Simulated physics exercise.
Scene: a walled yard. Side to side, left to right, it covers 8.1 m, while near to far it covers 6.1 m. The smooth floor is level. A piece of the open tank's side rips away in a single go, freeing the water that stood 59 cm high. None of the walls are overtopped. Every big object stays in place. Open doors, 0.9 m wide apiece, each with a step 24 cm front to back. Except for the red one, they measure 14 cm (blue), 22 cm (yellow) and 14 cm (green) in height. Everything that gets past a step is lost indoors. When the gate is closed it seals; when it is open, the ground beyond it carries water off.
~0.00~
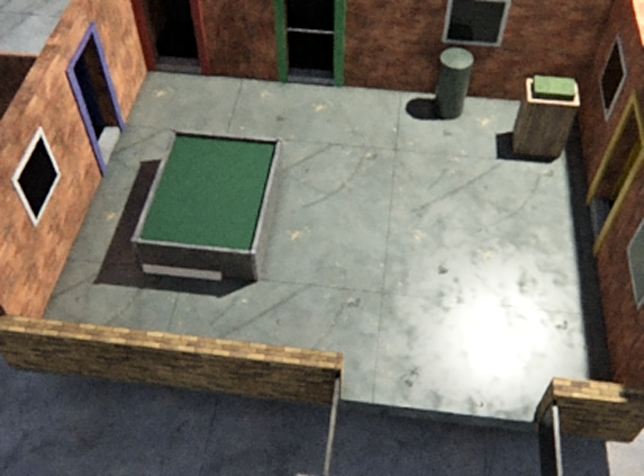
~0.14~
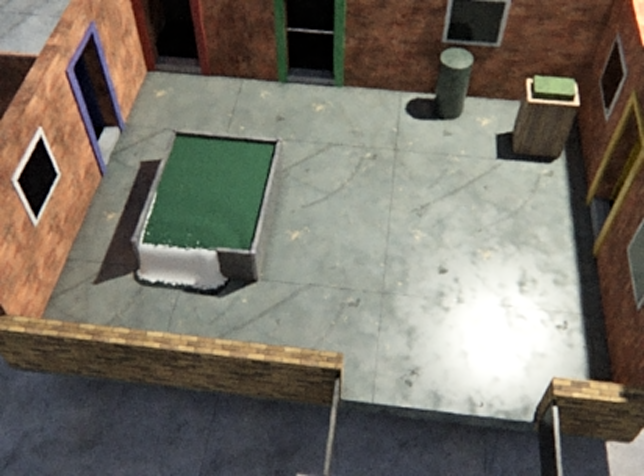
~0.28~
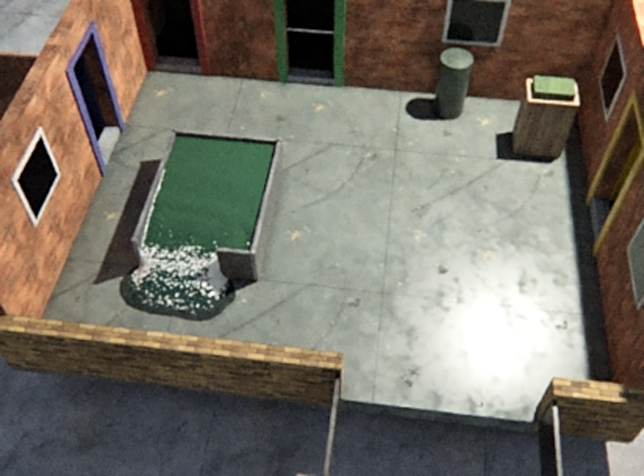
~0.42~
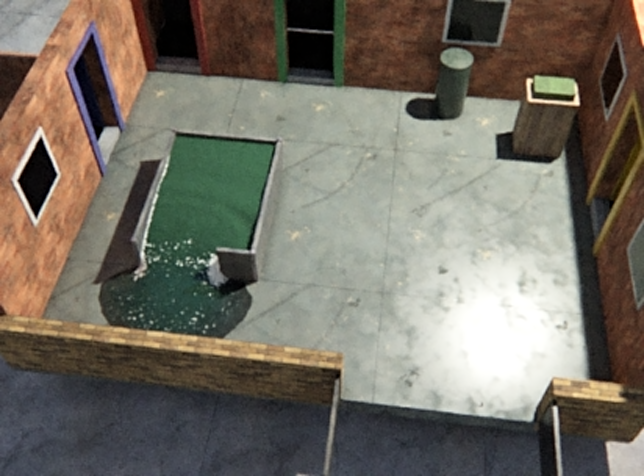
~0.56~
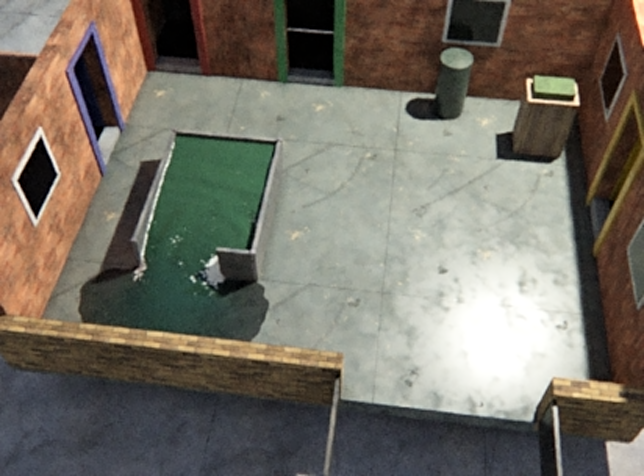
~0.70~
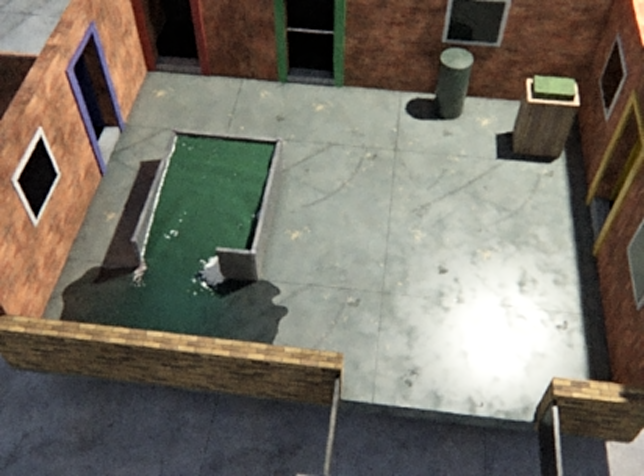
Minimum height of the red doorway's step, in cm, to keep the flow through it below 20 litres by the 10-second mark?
Roughly 15 cm.
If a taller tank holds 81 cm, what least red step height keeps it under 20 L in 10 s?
Then around 24 centimetres.
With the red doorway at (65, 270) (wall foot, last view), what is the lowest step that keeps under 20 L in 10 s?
About 12.0 cm.
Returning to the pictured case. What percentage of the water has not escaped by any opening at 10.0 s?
Roughly 94 percent of the water remains.
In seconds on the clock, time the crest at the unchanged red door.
Approximately 4.5 s.
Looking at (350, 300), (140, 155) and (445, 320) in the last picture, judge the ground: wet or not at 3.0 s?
In order: Soaked, soaked, soaked.
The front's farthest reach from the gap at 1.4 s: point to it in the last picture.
At about (347, 383).
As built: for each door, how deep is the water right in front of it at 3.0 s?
Centimetres: Red = 0, blue = 4, yellow = 0, green = 0.
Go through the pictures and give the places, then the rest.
The first frame shows the open tank at (212, 191) is whole and still, 59 cm deep; the red door at (171, 28) is dry.
In the second frame, water pours out at (181, 261) and has run 0.3 m, to (153, 283); about 11 cm deep outside, 59 cm at the back.
In the third frame, the gap is at (182, 263), the front 0.8 m out at (189, 315); the back of the open tank holds 59 cm.
In the fourth frame, the front is at a hidden place, 1.3 m from the gap at (182, 263); 2.0 m2 of floor is wet, 59 cm left at the back.
In the fifth frame, water pours out at (182, 263) and has run 1.6 m, to a hidden place; about 7 cm deep outside, 59 cm at the back.
In the sixth frame, the front is at a hidden place, 1.7 m from the gap at (182, 263); 3.5 m2 of floor is wet, 57 cm left at the back; the red door at (171, 28), 4.7 m from the gap, is still 4.7 m from the nearest water.
After 1.4 s water covers 10 % of the floor, deepest (48 cm) near (30, 346); it has not reached the red door.
After 3.0 s water covers 40 % of the floor, deepest (32 cm) near (30, 346); it has not reached the red door.
After 10.0 s water covers 95 % of the floor, deepest (10 cm) near (141, 87); 10 cm at the red door, 16 litres in over its 16 cm step.
At the red door as built, the water arrived by 3.8 s and peaked near 21 cm at 4.6 s.
Run again over the same 10 s with other heights there, 43 litres in over 13 cm, 6 litres over 18 cm. The limit of 20 litres is kept from about 15 cm up.
